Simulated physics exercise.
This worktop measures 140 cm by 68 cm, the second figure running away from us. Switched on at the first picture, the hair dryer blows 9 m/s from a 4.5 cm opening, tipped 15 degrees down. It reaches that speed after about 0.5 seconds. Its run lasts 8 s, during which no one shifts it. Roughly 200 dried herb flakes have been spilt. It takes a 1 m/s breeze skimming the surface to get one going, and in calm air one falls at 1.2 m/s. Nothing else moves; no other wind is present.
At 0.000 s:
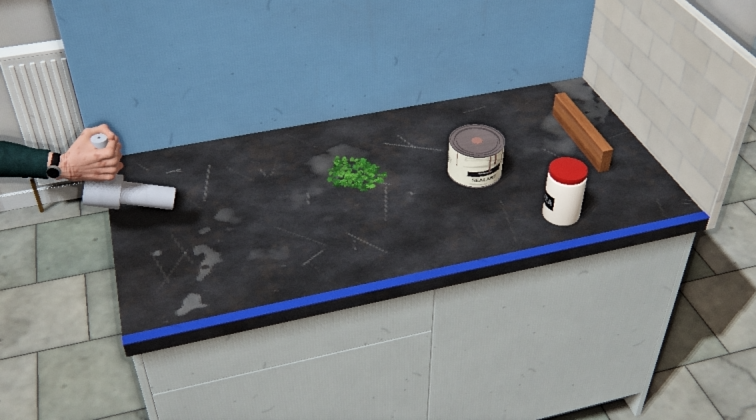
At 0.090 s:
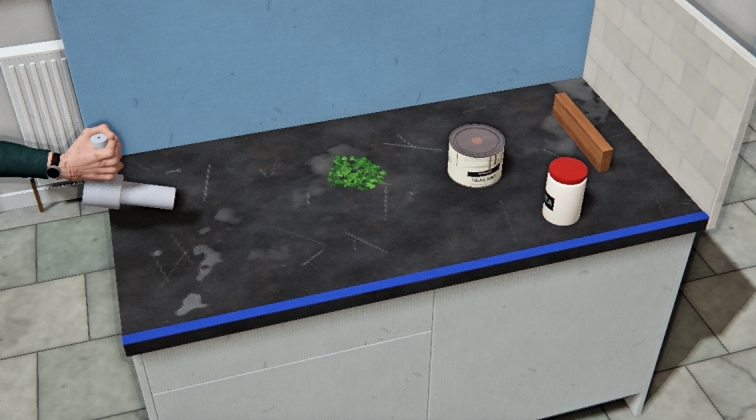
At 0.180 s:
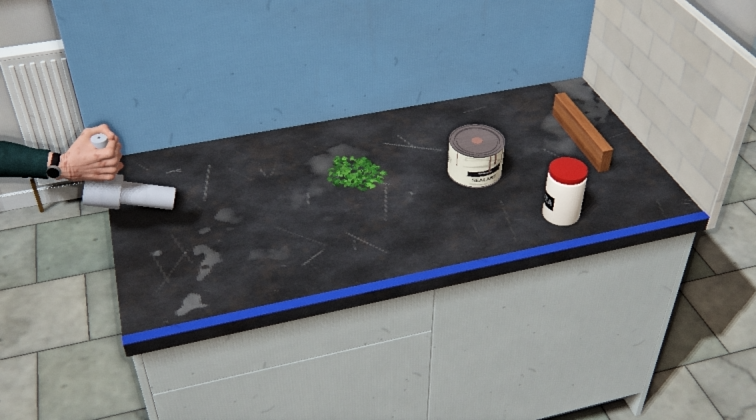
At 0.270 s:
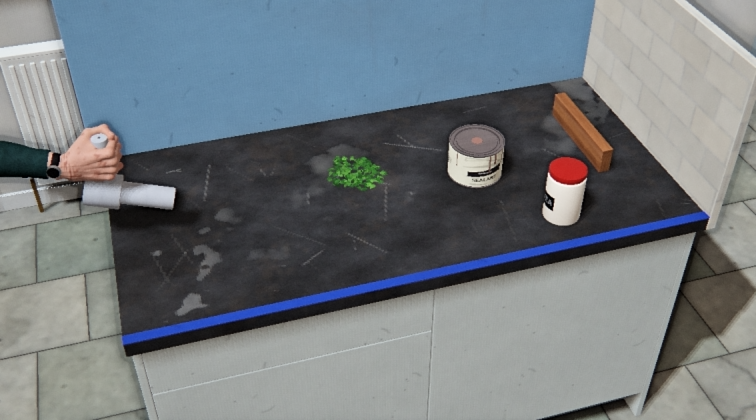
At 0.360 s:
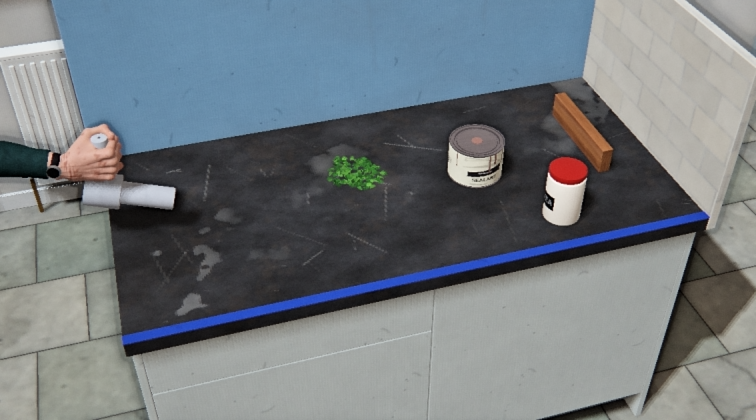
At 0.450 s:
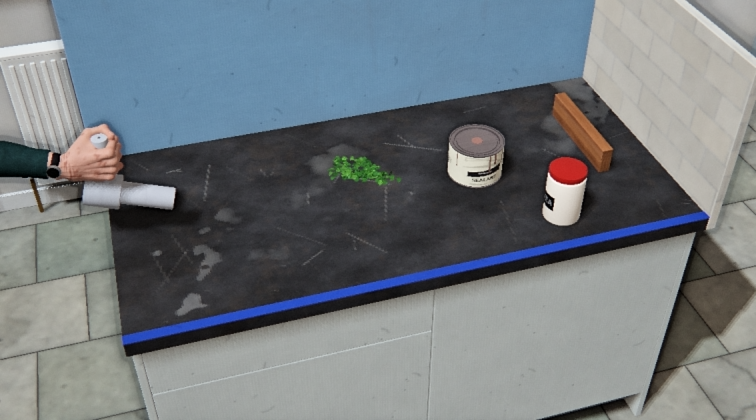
In this clip, a hand holds a hair dryer at the left end of a dark worktop, pointed toward a small pile of green flakes that sits still, then begins shifting slightly to the right while the tin, jar and wooden block stay put.
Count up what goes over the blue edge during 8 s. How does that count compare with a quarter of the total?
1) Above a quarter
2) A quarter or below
Answer: 2.
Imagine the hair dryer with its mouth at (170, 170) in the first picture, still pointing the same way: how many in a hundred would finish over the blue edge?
I'd expect close to 15 per cent.
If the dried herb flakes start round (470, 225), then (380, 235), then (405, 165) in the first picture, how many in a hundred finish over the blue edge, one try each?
About 80, 90 and 0 in a hundred, in that order.
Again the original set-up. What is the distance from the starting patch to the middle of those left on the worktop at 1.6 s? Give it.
Roughly 60 cm.
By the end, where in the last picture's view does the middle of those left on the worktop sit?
The middle lands close to (539, 95) in pixels.
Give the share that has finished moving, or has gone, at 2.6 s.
20 %.
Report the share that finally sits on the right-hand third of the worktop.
I'd estimate around 100 per cent.
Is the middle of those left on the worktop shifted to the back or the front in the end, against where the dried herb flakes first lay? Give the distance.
Toward the rear, roughly 20 cm.
After 1.6 s, 87 % are on the move or not yet settled, 0 % are over the blue edge; the middle of those still in play is near (534, 105).
After 2.6 s, 82 % are on the move or not yet settled, 0 % are over the blue edge; the middle of those still in play is near (534, 98).
After 4.4 s, 70 % are on the move or not yet settled, 0 % are over the blue edge; the middle of those still in play is near (536, 97).
After 8.0 s, at the end, 0 % are over the blue edge; the middle of those still in play is near (539, 95).
